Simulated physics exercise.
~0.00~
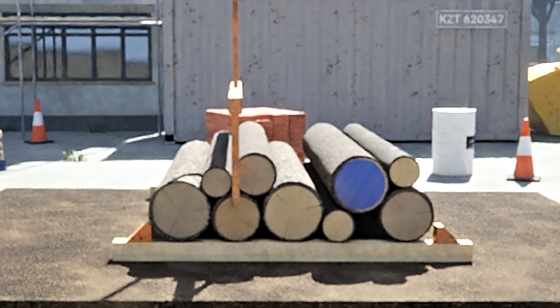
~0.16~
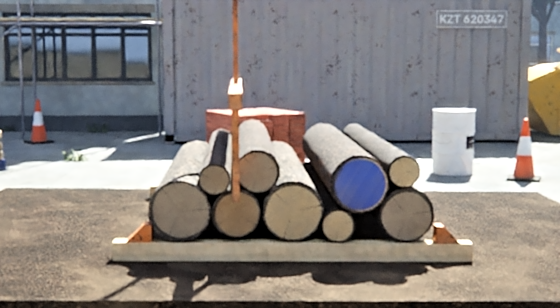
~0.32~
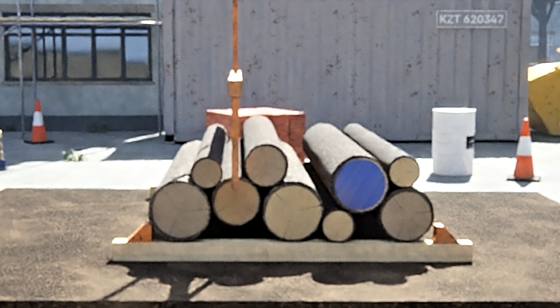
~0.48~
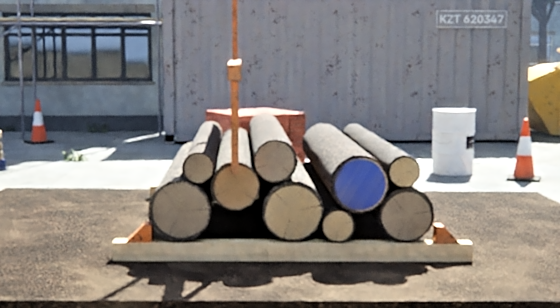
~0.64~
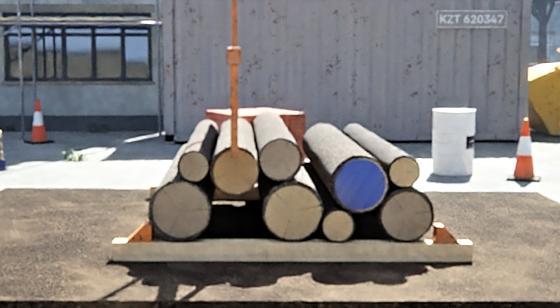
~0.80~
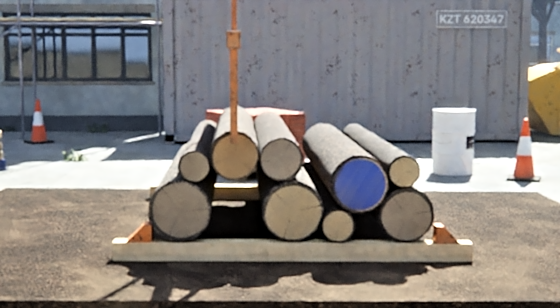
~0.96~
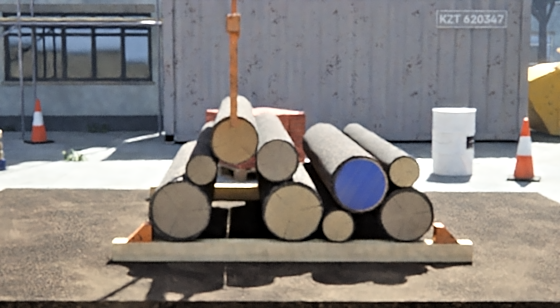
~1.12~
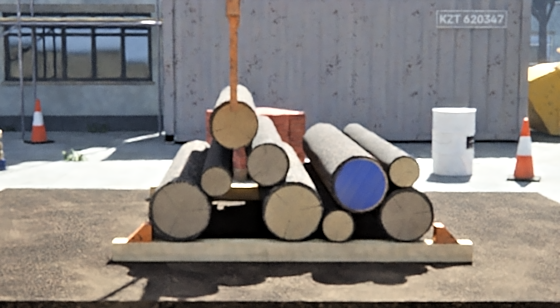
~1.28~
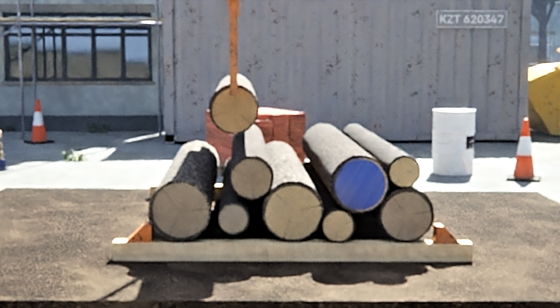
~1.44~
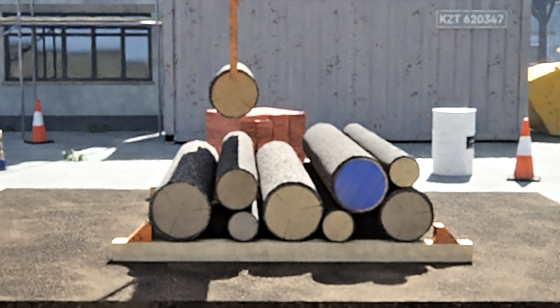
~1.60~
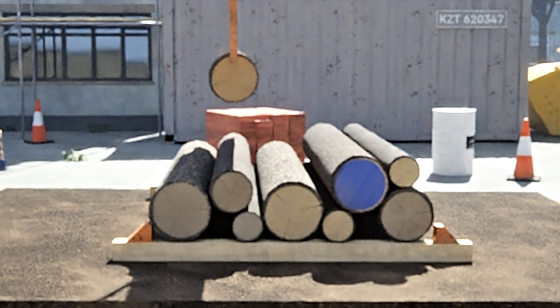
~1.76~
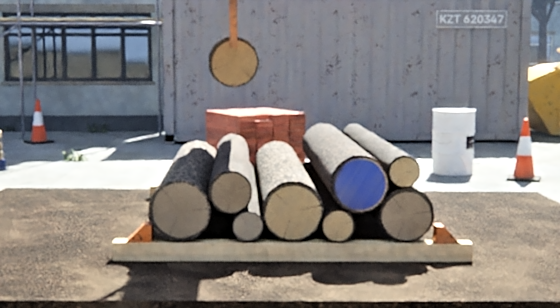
Stack of logs on bearers, an orange beam lifting one clear, two neighbours shifting into the gap, the blue log staying put.
